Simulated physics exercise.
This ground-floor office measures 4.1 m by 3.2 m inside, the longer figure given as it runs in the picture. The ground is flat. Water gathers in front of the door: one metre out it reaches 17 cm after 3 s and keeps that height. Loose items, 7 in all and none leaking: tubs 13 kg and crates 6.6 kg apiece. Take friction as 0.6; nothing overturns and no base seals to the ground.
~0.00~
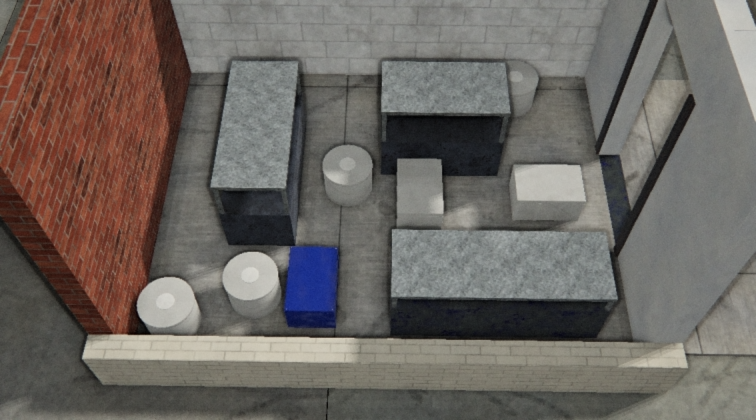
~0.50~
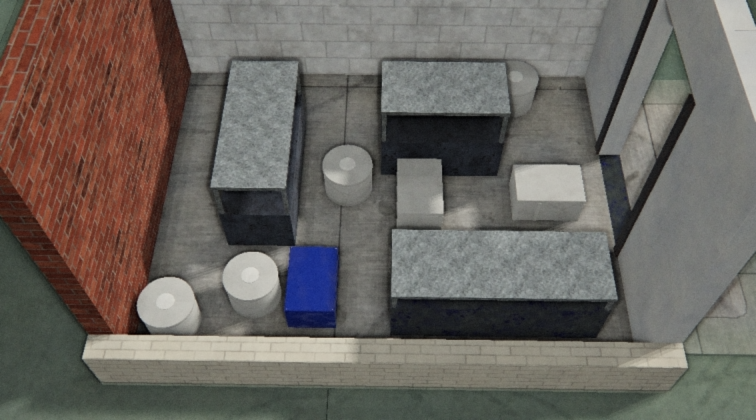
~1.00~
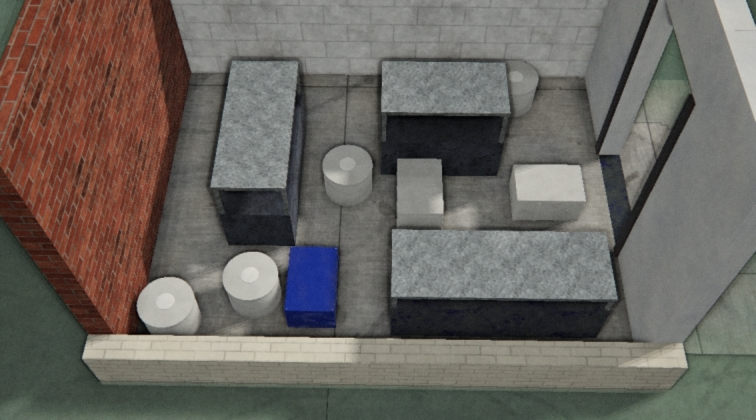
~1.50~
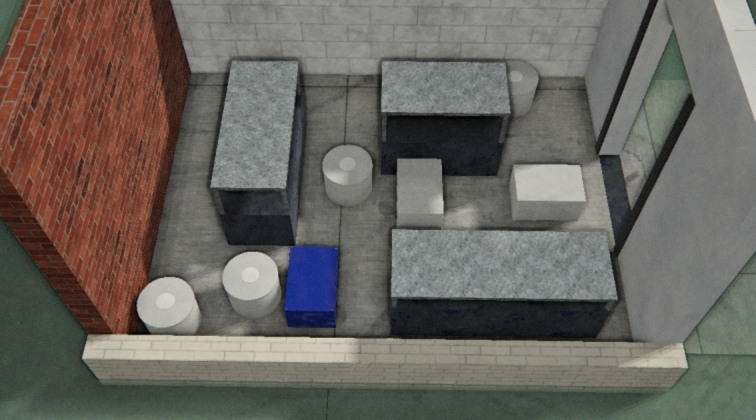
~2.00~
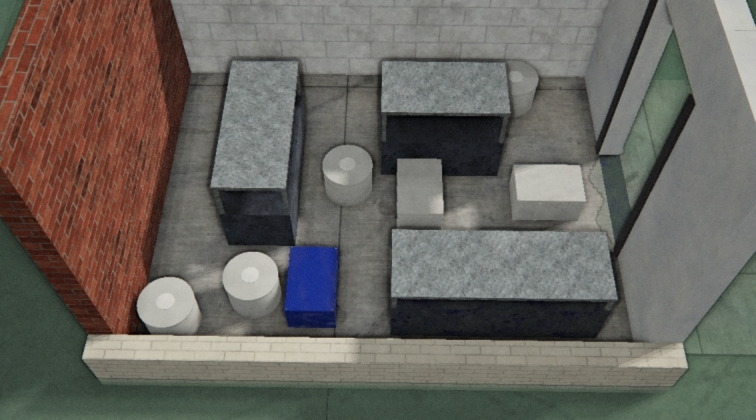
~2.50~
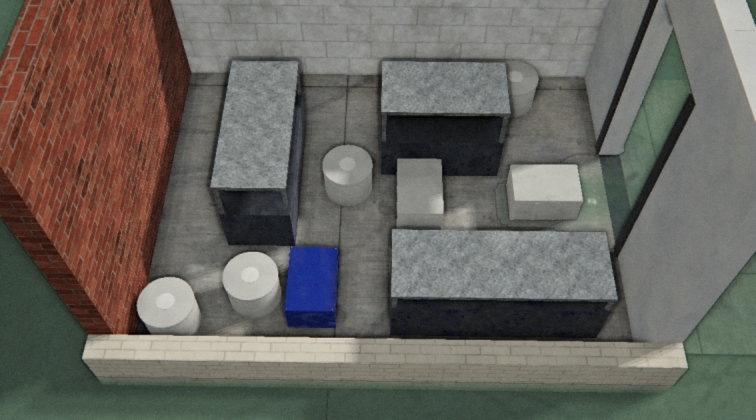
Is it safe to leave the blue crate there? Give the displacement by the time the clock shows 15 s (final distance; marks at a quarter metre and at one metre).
The blue crate is nudged along.
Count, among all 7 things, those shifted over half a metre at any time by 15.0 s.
6 of them.
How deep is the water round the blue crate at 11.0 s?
Roughly 8 cm.
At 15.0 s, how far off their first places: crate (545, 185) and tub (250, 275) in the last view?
In turn: 200 cm, 80 cm.
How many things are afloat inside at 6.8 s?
At that moment 3.
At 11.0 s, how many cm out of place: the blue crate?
Roughly 40 cm by then.
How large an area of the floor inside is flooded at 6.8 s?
Roughly 9.0 m2.
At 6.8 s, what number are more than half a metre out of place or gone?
By then 2.
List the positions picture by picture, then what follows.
In the first picture, the blue crate at (312, 278), on the bottom; water covers 0.0 m2; 0 of 7 have shifted.
In the second picture, the blue crate at (312, 278) rests on the ground; water covers 0.0 m2; 0 of 7 have shifted.
In the third picture, the blue crate at (312, 278) rests on the ground; water covers 0.0 m2; 0 of 7 have shifted.
In the fourth picture, the blue crate at (312, 278), on the bottom; water covers 0.0 m2; 0 of 7 have shifted.
In the fifth picture, the blue crate at (312, 278) rests on the ground; water covers 0.0 m2; 0 of 7 have shifted.
In the sixth picture, the blue crate at (312, 278) rests on the ground; 0.4 m2 under water; 0 of 7 have shifted.
After 3.5 s the blue crate is near (312, 278), 0.0 m from its start, aground; 0 afloat.
After 6.8 s the blue crate is near (316, 302), 0.2 m from its start, afloat; 3 afloat.
After 11.0 s the blue crate is near (347, 305), 0.4 m from its start, afloat; 7 afloat.
After 15.0 s the blue crate is near (346, 302), 0.4 m from its start, afloat; 7 afloat.
